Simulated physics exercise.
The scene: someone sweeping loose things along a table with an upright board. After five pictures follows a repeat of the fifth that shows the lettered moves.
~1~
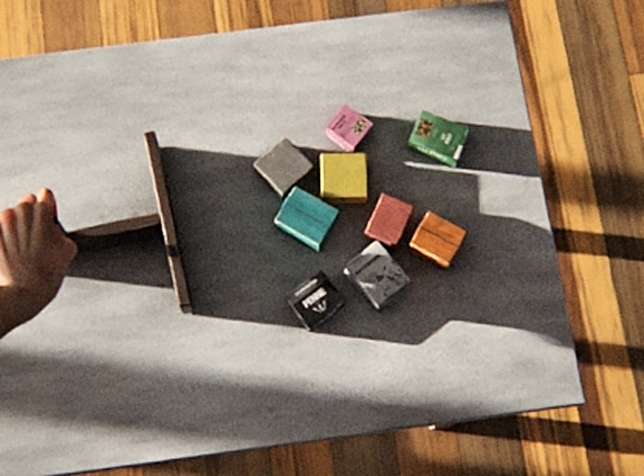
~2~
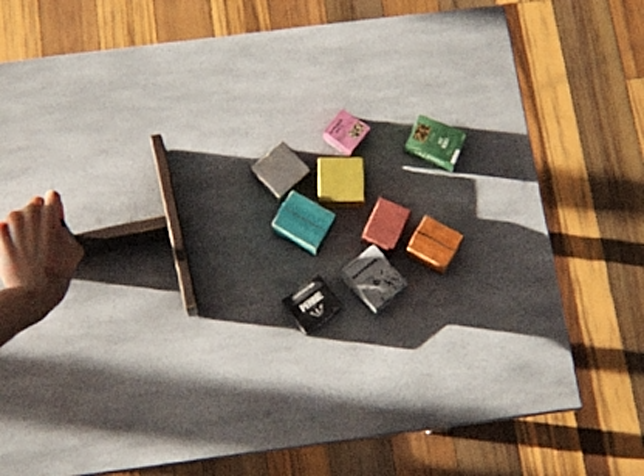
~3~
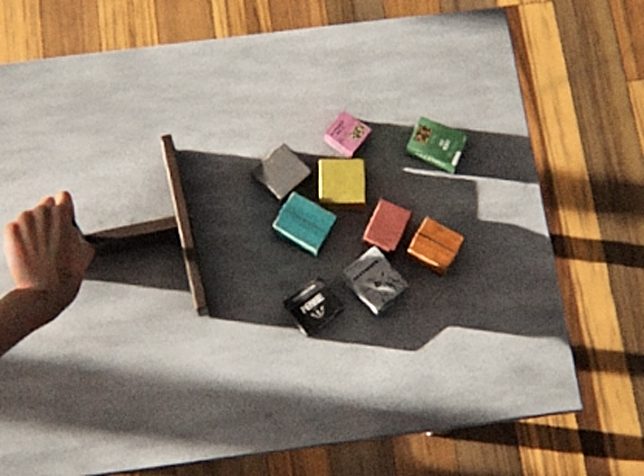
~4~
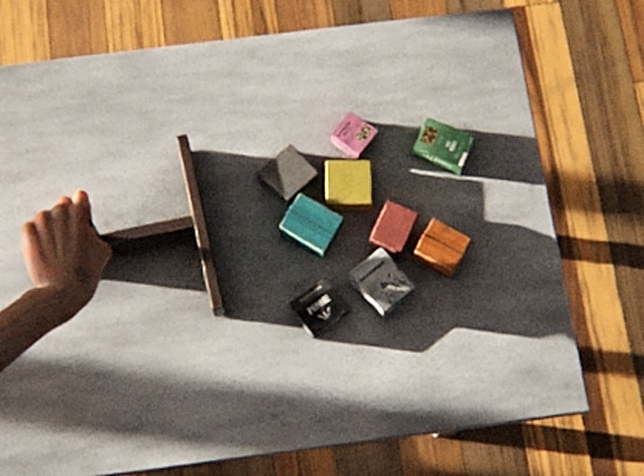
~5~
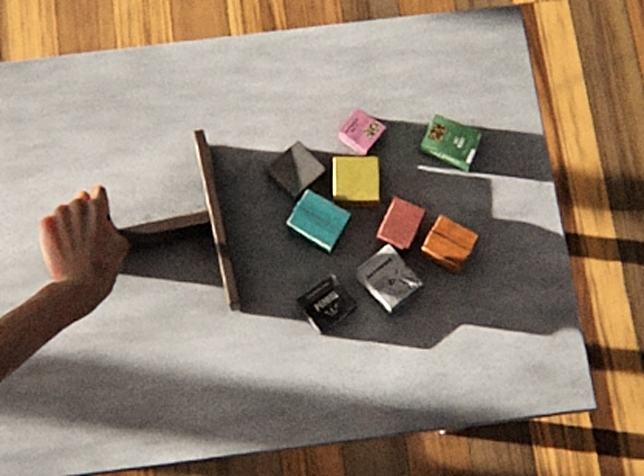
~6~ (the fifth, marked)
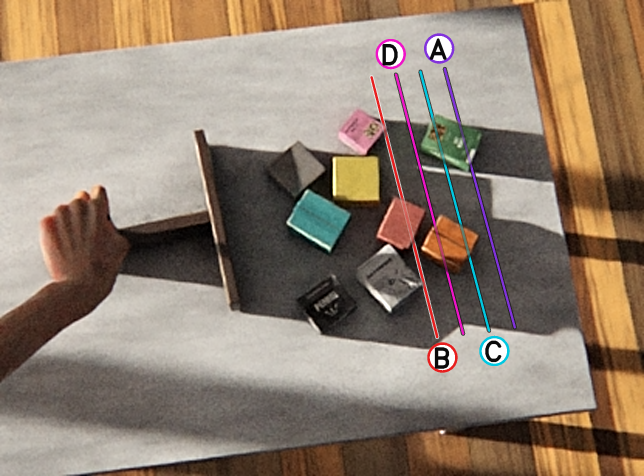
A hand gripping the handle of an upright board slides it slowly rightward a short way across a grey surface, narrowing the gap to a loose group of small coloured packets and blocks, which stay in nearly the same arrangement.
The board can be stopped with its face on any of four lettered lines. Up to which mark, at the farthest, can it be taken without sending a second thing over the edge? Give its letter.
Line A.
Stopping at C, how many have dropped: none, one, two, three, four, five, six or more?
The count is none.
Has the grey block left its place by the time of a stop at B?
Yes.
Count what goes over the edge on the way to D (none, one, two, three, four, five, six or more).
The count is none.
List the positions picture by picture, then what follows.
The first frame shows black packet (315, 301); grey block (284, 169); red block (389, 223).
The second frame shows board (172, 219); yellow block (341, 183).
The third frame shows board (183, 219); pink packet (348, 136).
The fourth frame shows board (199, 219); green packet (443, 146).
The fifth frame shows board (216, 214); black packet (327, 304); grey block (296, 172); red block (401, 227).
On the marked copy, A at (479, 194); B at (403, 203); C at (454, 197); D at (429, 200).
Following A. Soon after the start, board (312, 203); black packet (349, 313); grey block (338, 164).
Later, board (408, 191); orange box (511, 266); green packet (474, 131).
In the end, board (479, 183); green packet (537, 115); orange box (567, 279); none fallen.
As for the rest, B is within the limit but short; C is within the limit but short; D is within the limit but short.
